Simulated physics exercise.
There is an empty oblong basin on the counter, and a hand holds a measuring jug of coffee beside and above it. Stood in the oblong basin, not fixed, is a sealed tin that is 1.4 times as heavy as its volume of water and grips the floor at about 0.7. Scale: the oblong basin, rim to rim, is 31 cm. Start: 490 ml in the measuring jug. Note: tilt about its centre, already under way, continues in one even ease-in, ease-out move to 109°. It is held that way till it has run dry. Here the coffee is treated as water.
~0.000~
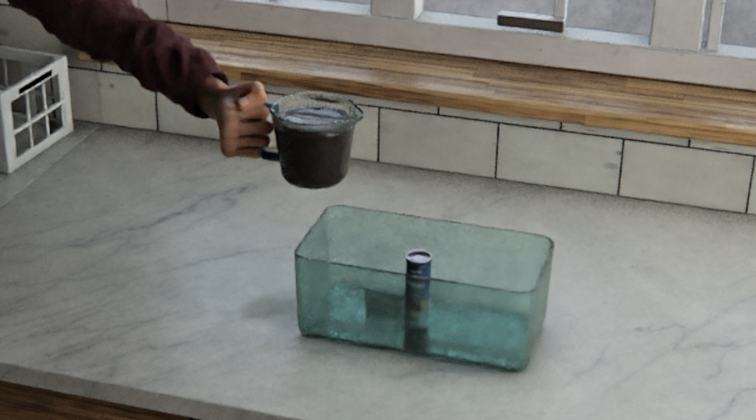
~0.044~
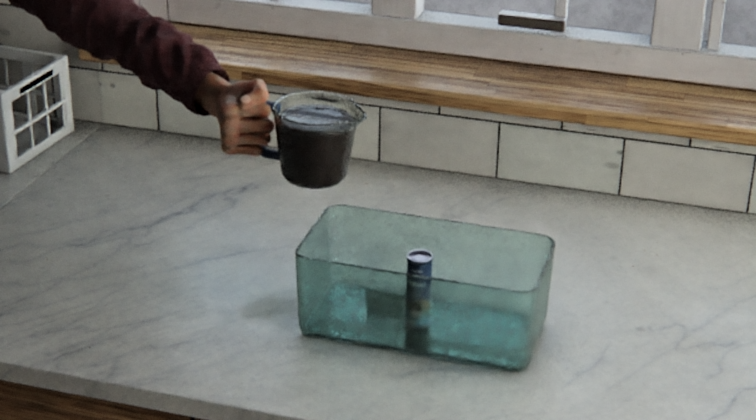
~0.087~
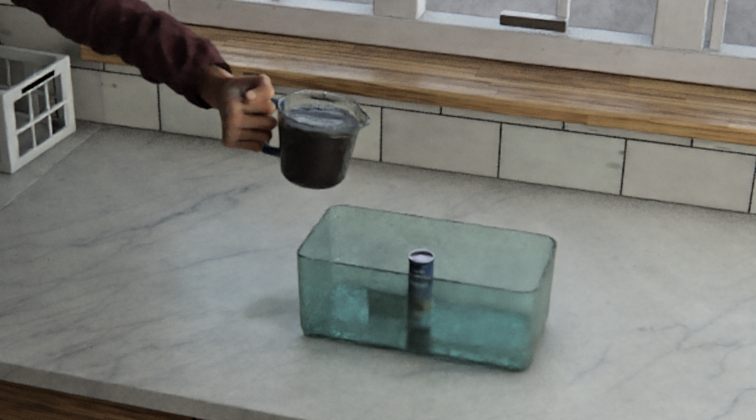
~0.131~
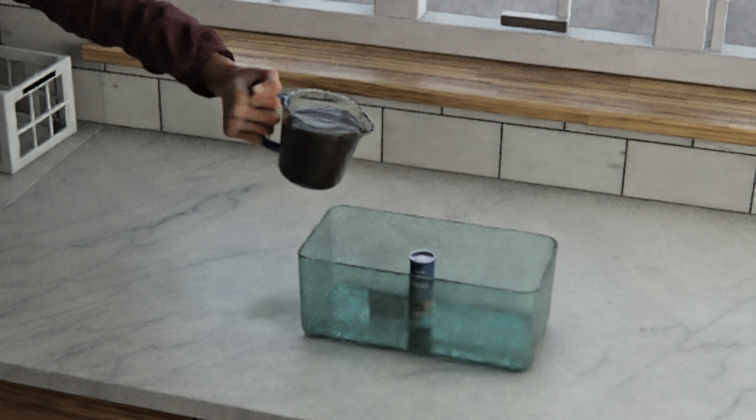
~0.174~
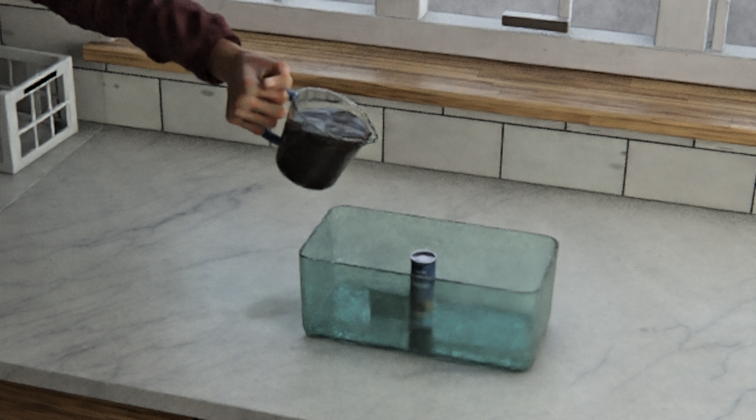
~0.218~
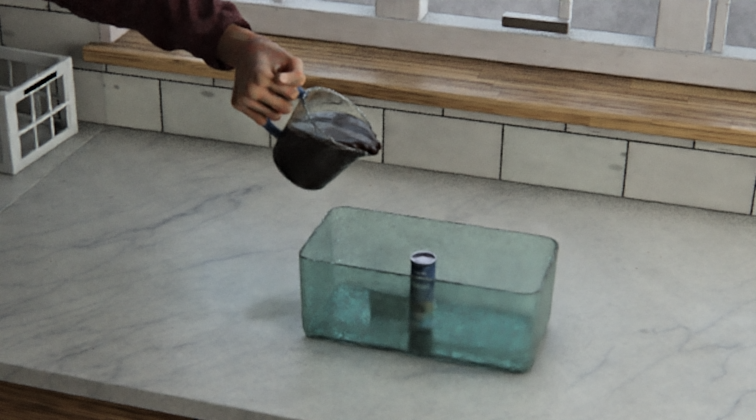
Hand tilting a glass measuring jug of dark coffee to the right above an oblong green basin with a tin standing inside.
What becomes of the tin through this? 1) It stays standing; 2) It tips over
It stays standing (1).
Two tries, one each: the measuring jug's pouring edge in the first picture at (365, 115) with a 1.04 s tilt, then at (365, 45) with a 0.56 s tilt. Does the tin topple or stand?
The tin stays vertical the first time and overturns the second time.
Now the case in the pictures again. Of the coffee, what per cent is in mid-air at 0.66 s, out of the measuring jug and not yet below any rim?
7 per cent, roughly.
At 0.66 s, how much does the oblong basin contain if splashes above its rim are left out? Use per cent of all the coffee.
About 90 %.
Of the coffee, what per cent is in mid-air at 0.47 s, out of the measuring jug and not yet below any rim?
About 30 per cent.
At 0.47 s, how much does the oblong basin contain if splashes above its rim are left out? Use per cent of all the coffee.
Around 34 percent.
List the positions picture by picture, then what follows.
In the first frame, it leans 0°; its right rim is at (364, 116); the coffee meets the walls at (280, 112) and (353, 122); the oblong basin's rim runs from (311, 230) to (545, 267); the tin's top is at (419, 259).
In the second frame, it leans 2°; its right rim is at (366, 117); the coffee meets the walls at (281, 112) and (355, 123).
In the third frame, it leans 6°; its right rim is at (370, 122); the coffee meets the walls at (284, 110) and (359, 125).
In the fourth frame, it leans 14°; its right rim is at (374, 130); the coffee meets the walls at (289, 112) and (364, 127).
In the fifth frame, it leans 24°; its right rim is at (377, 140); the coffee meets the walls at (290, 117) and (371, 132).
In the sixth frame, it leans 36°; its right rim is at (378, 153); the coffee meets the walls at (290, 124) and (373, 142); 3 per cent is over the edge.
Then, 0.47 s in, the tilt is 102° and 35 per cent is still to pour; the tin stands where it began.
Then, 0.66 s in, the tilt is 109° and 4 per cent is still to pour; the tin stands 1 cm from where it began.
Then, 0.85 s in, the tilt is 109° and 0 per cent is still to pour; the tin stands 1 cm from where it began.
Then, 1.06 s in, the tilt is 109° and 0 per cent is still to pour; the tin stands 1 cm from where it began.
Finally, the tin stands 1 cm from where it began.
